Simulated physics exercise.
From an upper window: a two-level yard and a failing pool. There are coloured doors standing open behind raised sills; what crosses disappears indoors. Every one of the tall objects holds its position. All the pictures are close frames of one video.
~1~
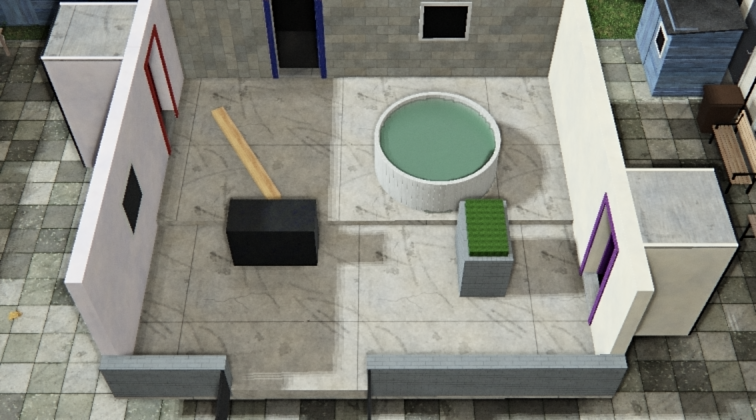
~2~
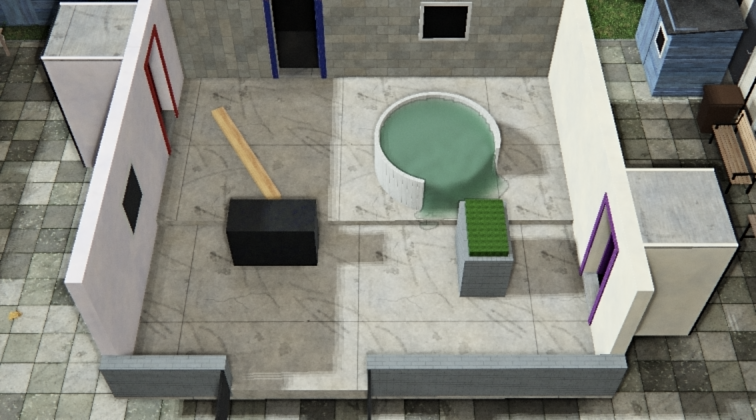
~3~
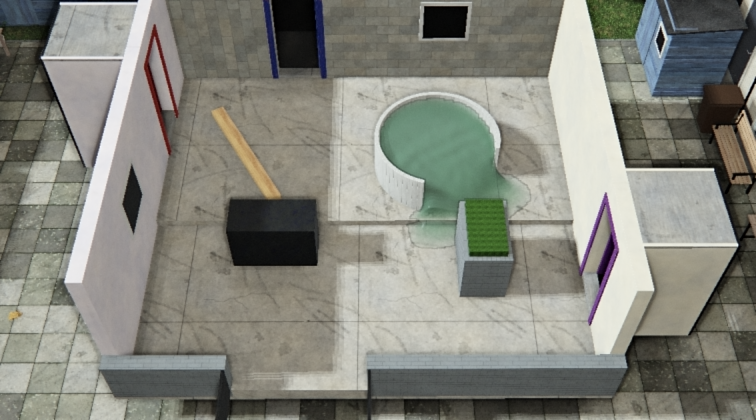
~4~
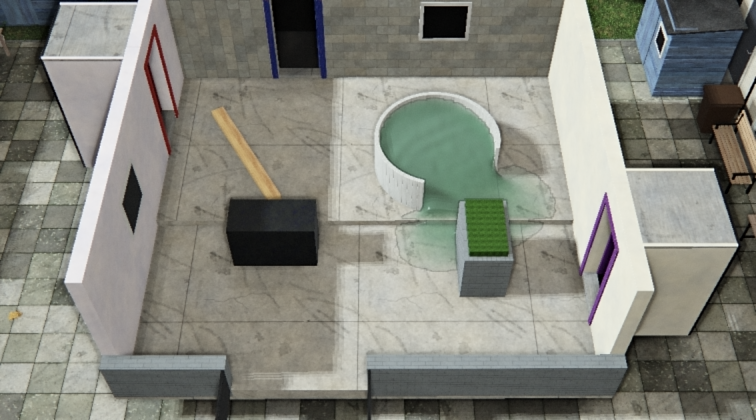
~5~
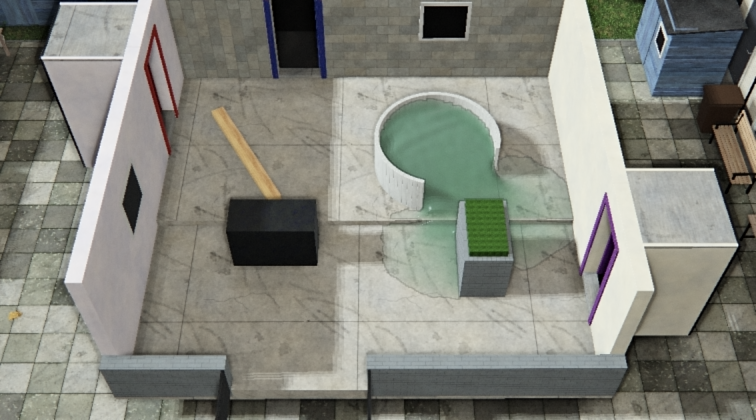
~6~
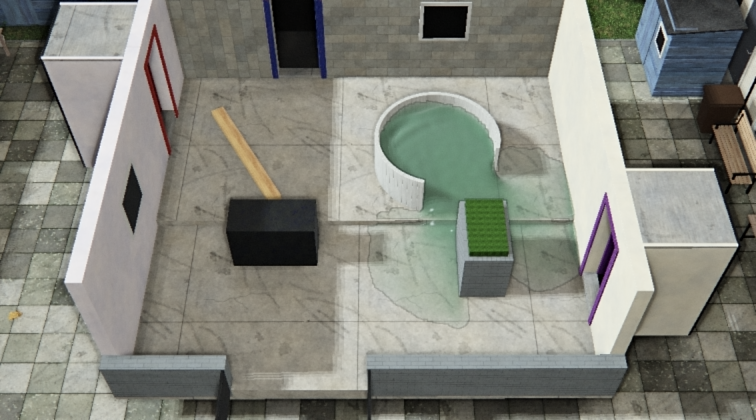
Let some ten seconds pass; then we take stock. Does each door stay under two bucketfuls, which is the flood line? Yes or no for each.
Blue door - yes, stays under; red door - yes, stays under; purple door - no, it floods.
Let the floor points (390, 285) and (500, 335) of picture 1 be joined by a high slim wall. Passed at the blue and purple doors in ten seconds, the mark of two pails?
Result - blue door doesn't reach it, purple door overshoots.
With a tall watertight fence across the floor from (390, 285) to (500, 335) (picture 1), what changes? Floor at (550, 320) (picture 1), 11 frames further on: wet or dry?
Answer: Under water.
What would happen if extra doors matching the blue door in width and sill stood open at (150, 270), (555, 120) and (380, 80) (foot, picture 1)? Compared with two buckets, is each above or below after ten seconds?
Door one breaks the limit, door two stays inside the limit, door three stays inside the limit.
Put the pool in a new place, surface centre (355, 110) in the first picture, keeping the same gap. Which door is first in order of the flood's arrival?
The door meant here is the one in purple.
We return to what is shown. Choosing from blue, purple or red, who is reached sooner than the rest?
The door marked purple.
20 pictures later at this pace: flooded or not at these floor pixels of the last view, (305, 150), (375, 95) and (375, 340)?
First spot spared, second spot spared, third spot submerged.
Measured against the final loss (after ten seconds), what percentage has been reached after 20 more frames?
Working it through, I arrive at 40 per cent.
A moment on, water covers 20 % of the floor; the blue door not reached, the red door not reached, the purple door under two buckets in.
Next, water covers 35 % of the floor; the blue door not reached, the red door not reached, the purple door over two buckets in.
Then, water covers 50 % of the floor; the blue door not reached, the red door not reached, the purple door over two buckets in.
Later, water covers 60 % of the floor; the blue door not reached, the red door not reached, the purple door over two buckets in.
In the end, water covers 70 % of the floor; the blue door wet at the sill, nothing in, the red door wet at the sill, nothing in, the purple door over two buckets in.
